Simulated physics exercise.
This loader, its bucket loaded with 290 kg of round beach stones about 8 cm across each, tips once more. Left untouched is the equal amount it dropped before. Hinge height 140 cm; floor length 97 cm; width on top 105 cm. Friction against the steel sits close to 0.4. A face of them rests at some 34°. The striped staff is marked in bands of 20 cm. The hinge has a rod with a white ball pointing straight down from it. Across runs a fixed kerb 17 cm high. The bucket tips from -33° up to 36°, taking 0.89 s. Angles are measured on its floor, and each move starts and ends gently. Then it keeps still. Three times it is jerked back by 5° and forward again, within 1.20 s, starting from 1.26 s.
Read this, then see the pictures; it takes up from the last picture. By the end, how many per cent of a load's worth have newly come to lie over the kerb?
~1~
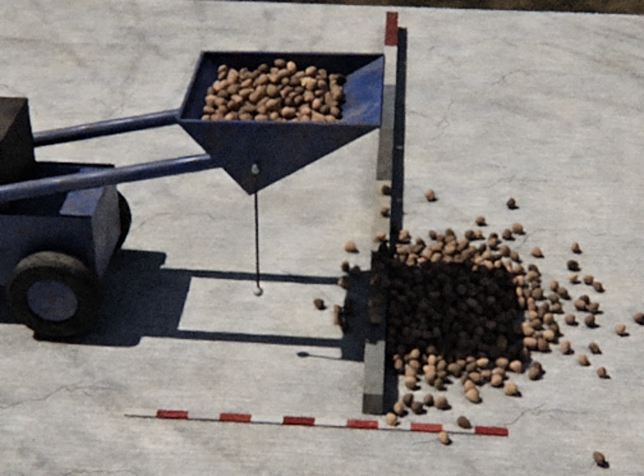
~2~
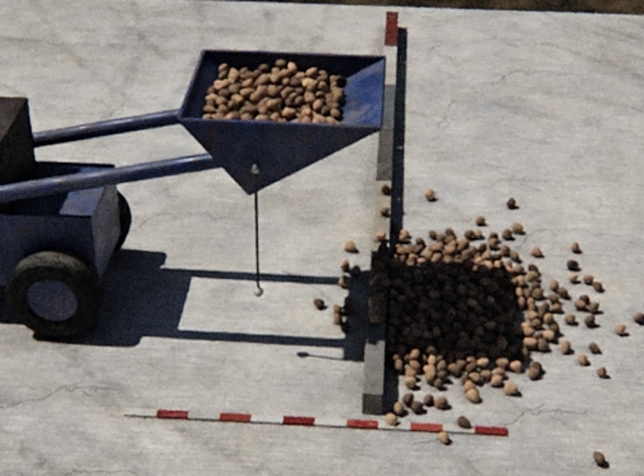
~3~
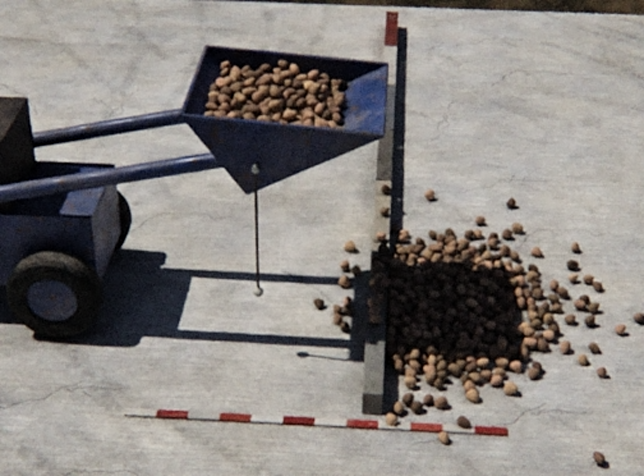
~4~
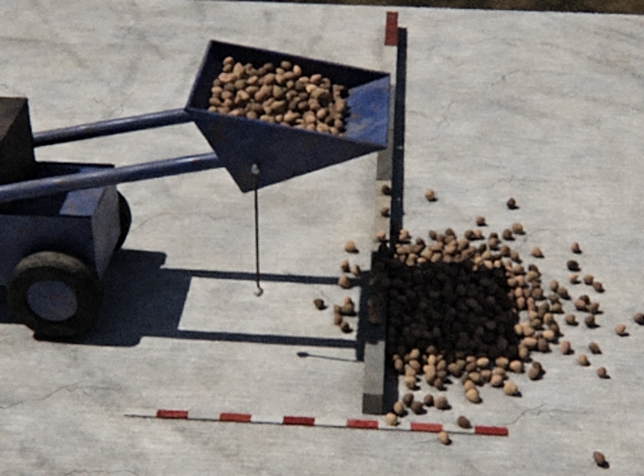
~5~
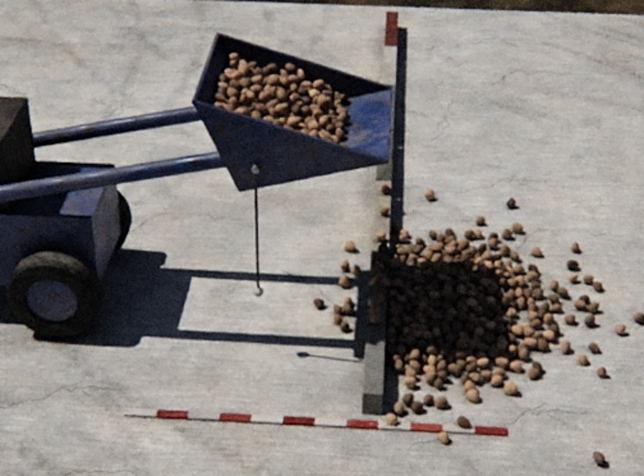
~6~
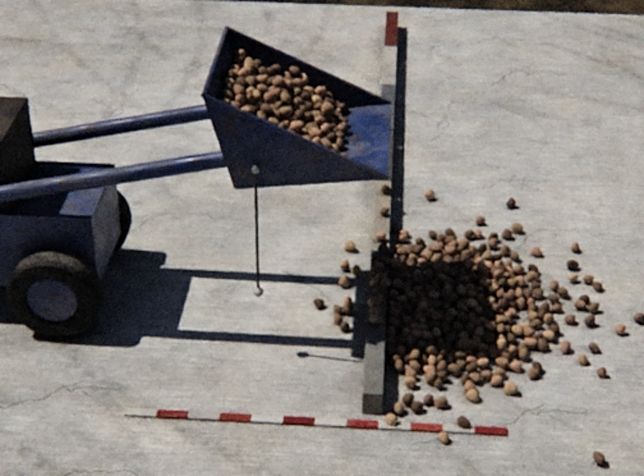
About 98 per cent have newly come to lie there.
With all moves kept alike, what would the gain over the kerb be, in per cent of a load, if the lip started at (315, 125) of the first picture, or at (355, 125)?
Case one about 35 %, case two about 80 %.
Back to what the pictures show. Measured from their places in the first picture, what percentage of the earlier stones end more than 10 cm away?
Roughly 30 per cent of them.
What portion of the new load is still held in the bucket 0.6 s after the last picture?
About 85 percent is still in there.
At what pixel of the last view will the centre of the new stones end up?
The middle ends up near (445, 290).
Then, 0.3 s after the last picture the floor is at 25°; in per cent of one load, 100 in the bucket, 6 on this side of the kerb, 94 over the kerb; the foremost stones are past the picture's edge.
Then, 0.6 s after the last picture the floor is at 36°; in per cent of one load, 84 in the bucket, 22 on this side of the kerb, 94 over the kerb; the foremost stones are past the picture's edge.
Then, 2.5 s after the last picture the floor is at 36°; in per cent of one load, 0 in the bucket, 8 on this side of the kerb, 192 over the kerb; the foremost stones are past the picture's edge.
Then, 5.1 s after the last picture the floor is at 36°; in per cent of one load, 0 in the bucket, 8 on this side of the kerb, 192 over the kerb; the foremost stones are past the picture's edge. Net gain over the kerb, 98.
